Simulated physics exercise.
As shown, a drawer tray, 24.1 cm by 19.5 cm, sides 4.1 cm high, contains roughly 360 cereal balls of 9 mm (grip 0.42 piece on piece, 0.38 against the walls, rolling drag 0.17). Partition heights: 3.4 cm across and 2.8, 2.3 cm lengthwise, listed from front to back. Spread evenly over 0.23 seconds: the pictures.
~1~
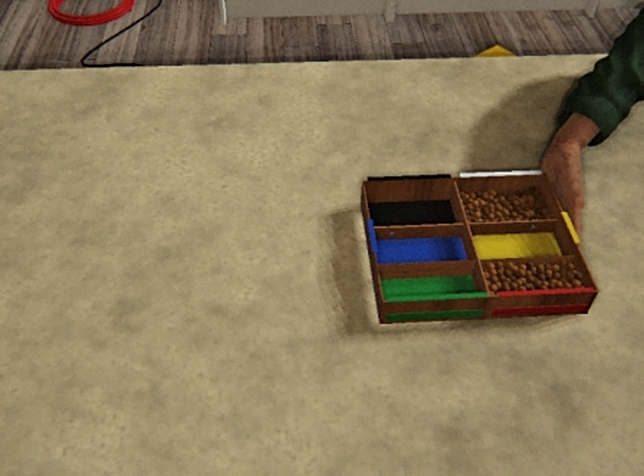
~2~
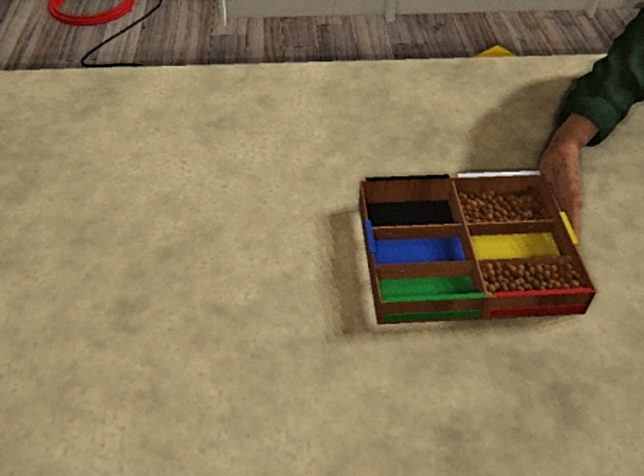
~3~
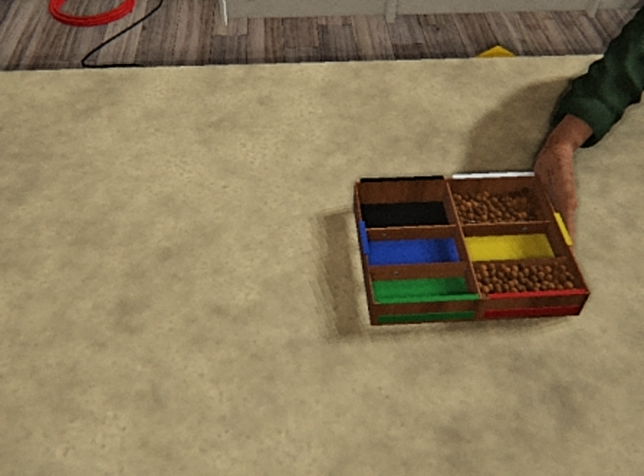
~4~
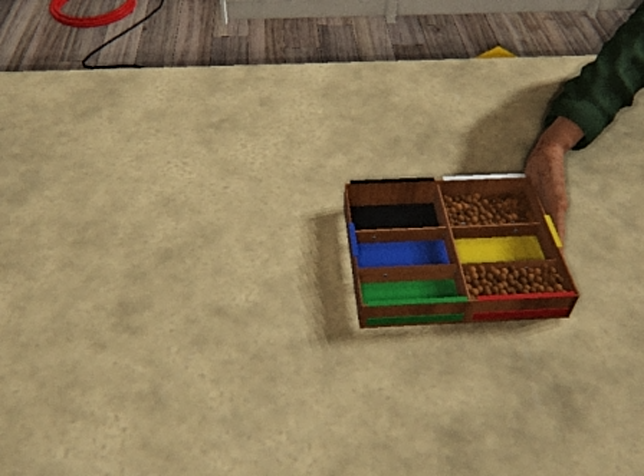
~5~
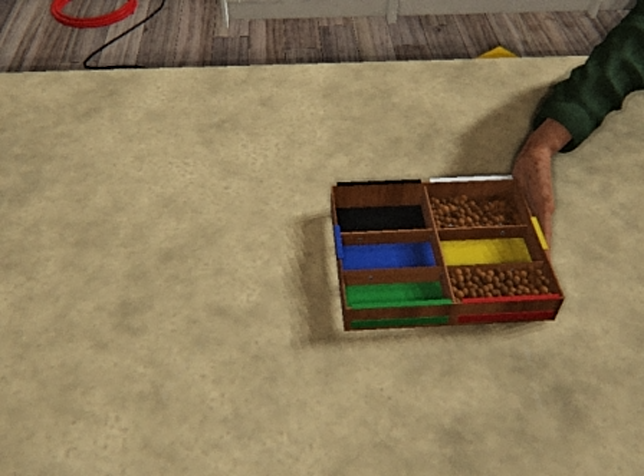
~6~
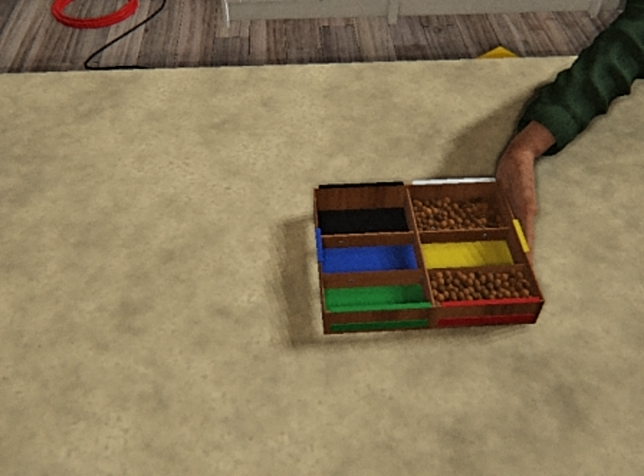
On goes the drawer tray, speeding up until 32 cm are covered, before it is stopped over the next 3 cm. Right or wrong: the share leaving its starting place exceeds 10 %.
Wrong.
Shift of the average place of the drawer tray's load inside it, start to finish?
It ends up roughly 2.0 centimetres off.
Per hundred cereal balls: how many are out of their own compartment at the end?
Around 0%.
Then, 0.14 s after the last picture, tilt 0 degrees; red 55 %, white 45 %; 0 % away from where they began.
Then, 0.25 s after the last picture, tilt 0 degrees; red 55 %, white 45 %; 0 % away from where they began.
Then, 0.35 s after the last picture, tilt 0 degrees; red 55 %, white 45 %; 0 % away from where they began.
Then, 0.46 s after the last picture, tilt 0 degrees; red 55 %, white 45 %; 0 % away from where they began.
In the end, red 55 %, white 45 %; 0 % away from where they began.
